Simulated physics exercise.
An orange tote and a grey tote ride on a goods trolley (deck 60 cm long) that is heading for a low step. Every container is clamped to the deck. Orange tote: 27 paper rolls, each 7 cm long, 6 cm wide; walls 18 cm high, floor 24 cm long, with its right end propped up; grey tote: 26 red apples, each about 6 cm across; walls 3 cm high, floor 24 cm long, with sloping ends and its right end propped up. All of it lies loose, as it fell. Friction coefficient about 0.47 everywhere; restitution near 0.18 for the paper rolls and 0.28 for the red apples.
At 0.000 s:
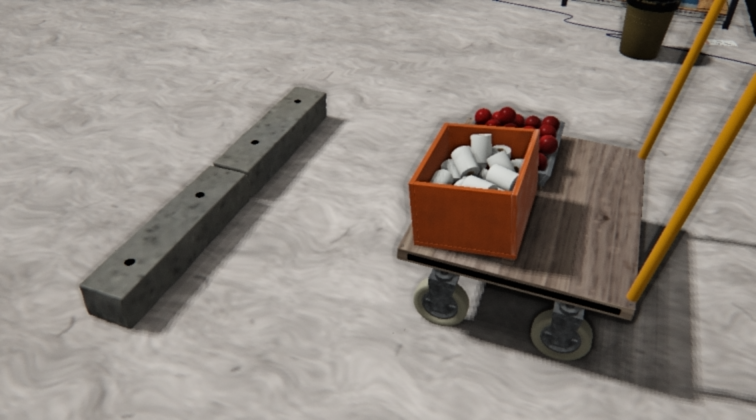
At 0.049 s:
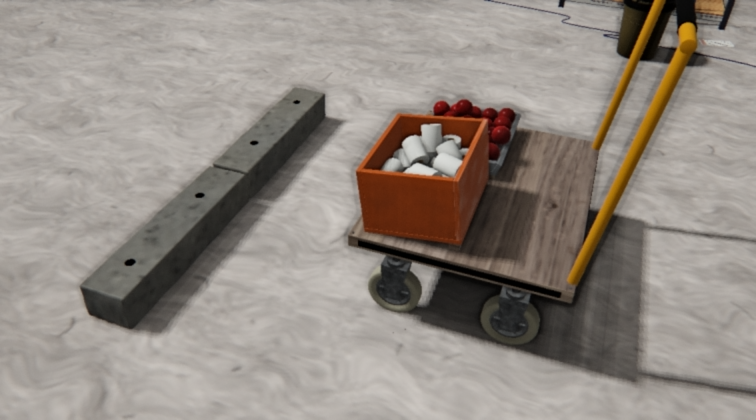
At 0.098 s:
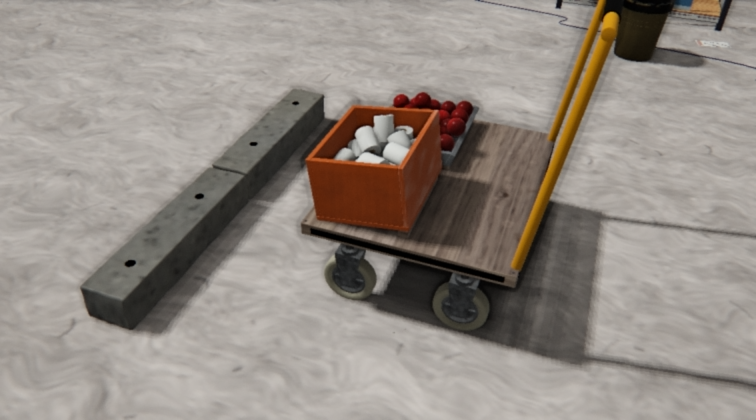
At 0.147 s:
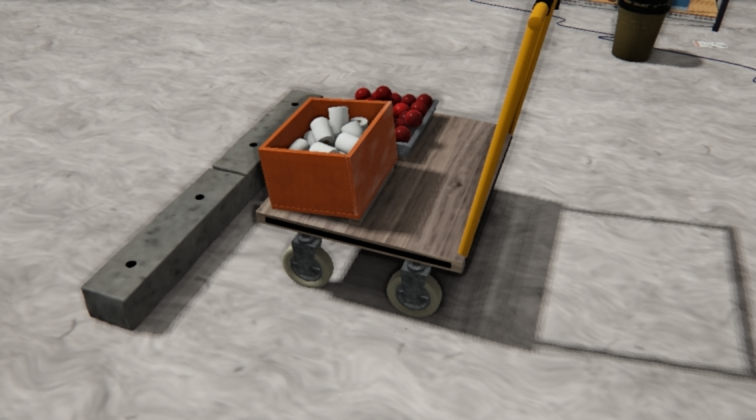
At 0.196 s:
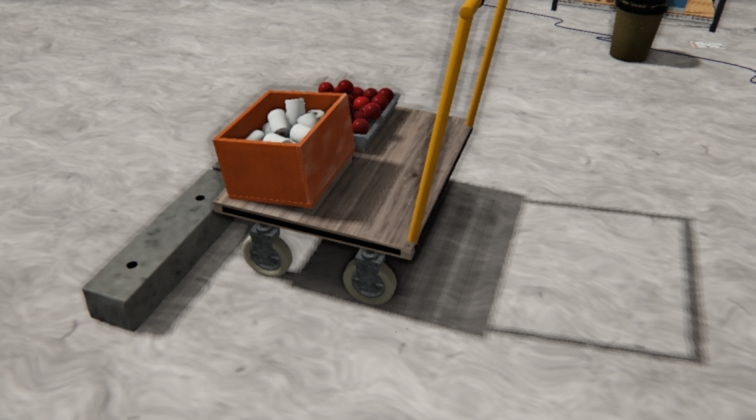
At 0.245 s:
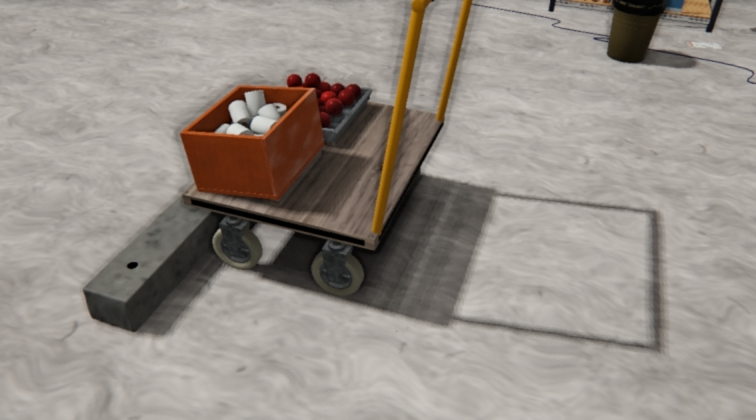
The video shows a goods trolley with yellow handles carrying an orange tote of white paper rolls and a grey tote of red apples, rolling left across a pale floor toward a low grey step, its load staying inside.
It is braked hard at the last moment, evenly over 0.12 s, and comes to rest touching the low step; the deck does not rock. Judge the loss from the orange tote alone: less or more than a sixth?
Under a sixth of the paper rolls leave the orange tote.
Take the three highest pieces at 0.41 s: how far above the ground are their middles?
Roughly 48 cm.
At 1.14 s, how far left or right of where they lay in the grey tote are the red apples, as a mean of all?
About 58 cm to the left.
After 0.29 s, the orange tote has all 27 and the grey tote is down by 3 of 26.
After 0.41 s, the orange tote has all 27 and the grey tote is down by 12 of 26.
After 0.64 s, the orange tote has all 27 and the grey tote is down by 13 of 26.
When it is over (at 1.14 s), the orange tote has all 27 and the grey tote is down by 14 of 26. Asked share, 0 of 27, 0 per cent.
